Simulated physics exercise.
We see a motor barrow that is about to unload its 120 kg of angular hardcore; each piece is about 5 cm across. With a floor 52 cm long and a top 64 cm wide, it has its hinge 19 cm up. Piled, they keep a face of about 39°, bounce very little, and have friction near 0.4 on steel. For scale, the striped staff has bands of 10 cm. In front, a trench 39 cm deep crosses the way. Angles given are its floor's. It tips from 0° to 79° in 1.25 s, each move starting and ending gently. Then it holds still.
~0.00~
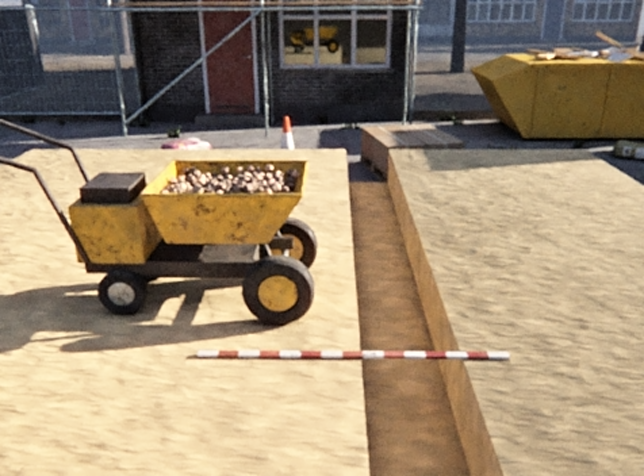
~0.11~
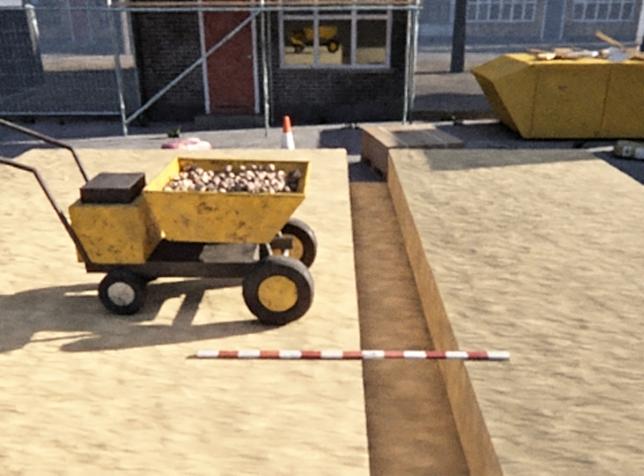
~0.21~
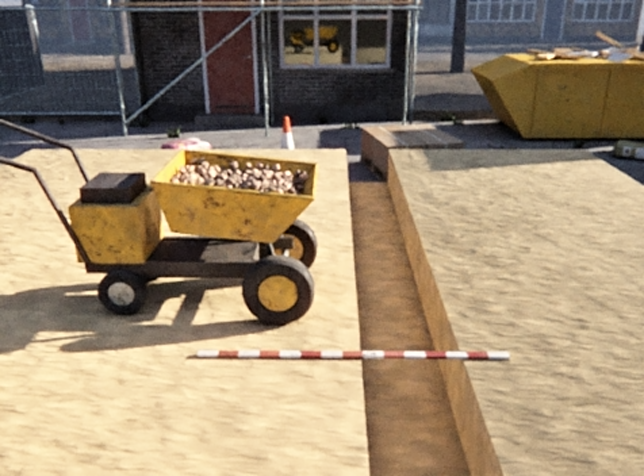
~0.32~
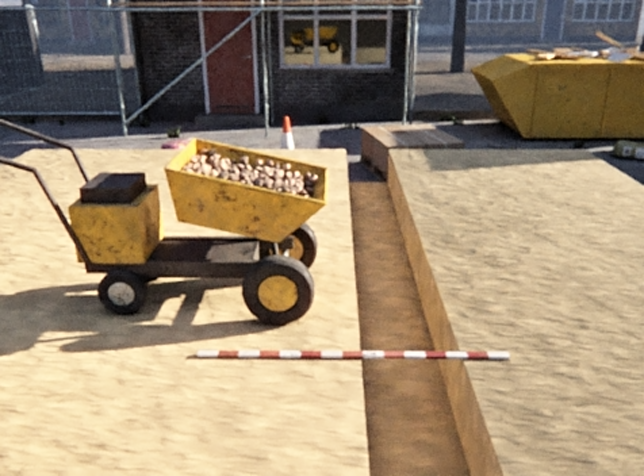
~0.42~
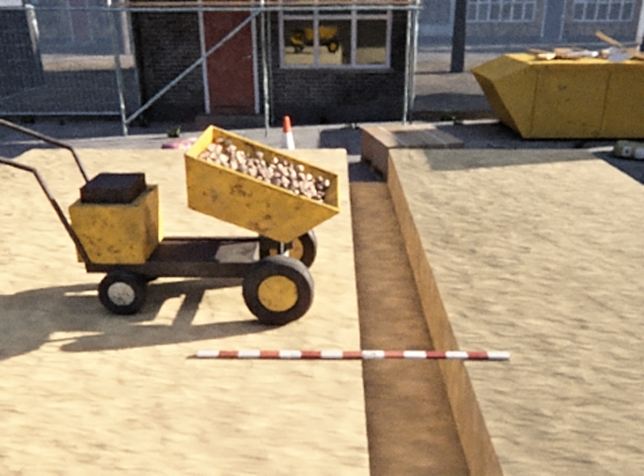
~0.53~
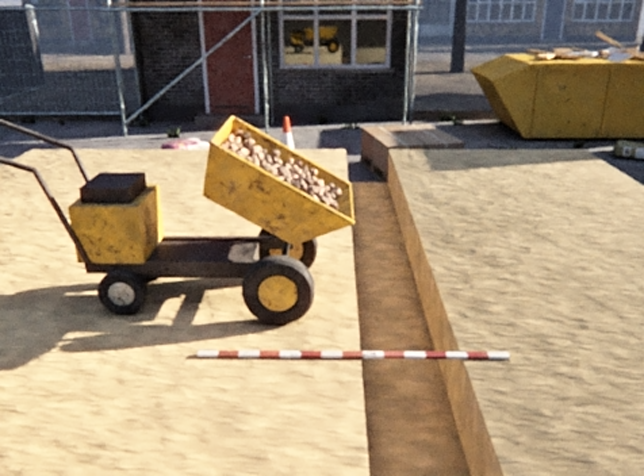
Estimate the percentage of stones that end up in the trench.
Roughly 99 per cent.
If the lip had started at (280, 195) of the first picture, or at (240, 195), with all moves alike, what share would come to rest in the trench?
Around 100% for the first place and 70% for the second.
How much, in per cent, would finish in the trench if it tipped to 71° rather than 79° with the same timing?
Roughly 75%.
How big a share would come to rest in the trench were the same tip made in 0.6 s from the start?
Then roughly 80 percent.
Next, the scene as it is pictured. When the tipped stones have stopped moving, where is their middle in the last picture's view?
Look at roughly (408, 345).
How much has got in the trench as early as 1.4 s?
At that moment: Approx. 40 %.
After 0.9 s the floor is at 67°; 99 % in the skip, 1 % in the trench; the foremost stones are at (395, 271).
After 1.4 s the floor is at 79°; 61 % in the skip, 39 % in the trench; the foremost stones are at (439, 349).
After 1.7 s the floor is at 79°; 27 % in the skip, 72 % in the trench, 1 % past the trench; the foremost stones are at (473, 294).
After 3.7 s the floor is at 79°; 0 % in the skip, 99 % in the trench, 1 % past the trench; the foremost stones are at (476, 291).
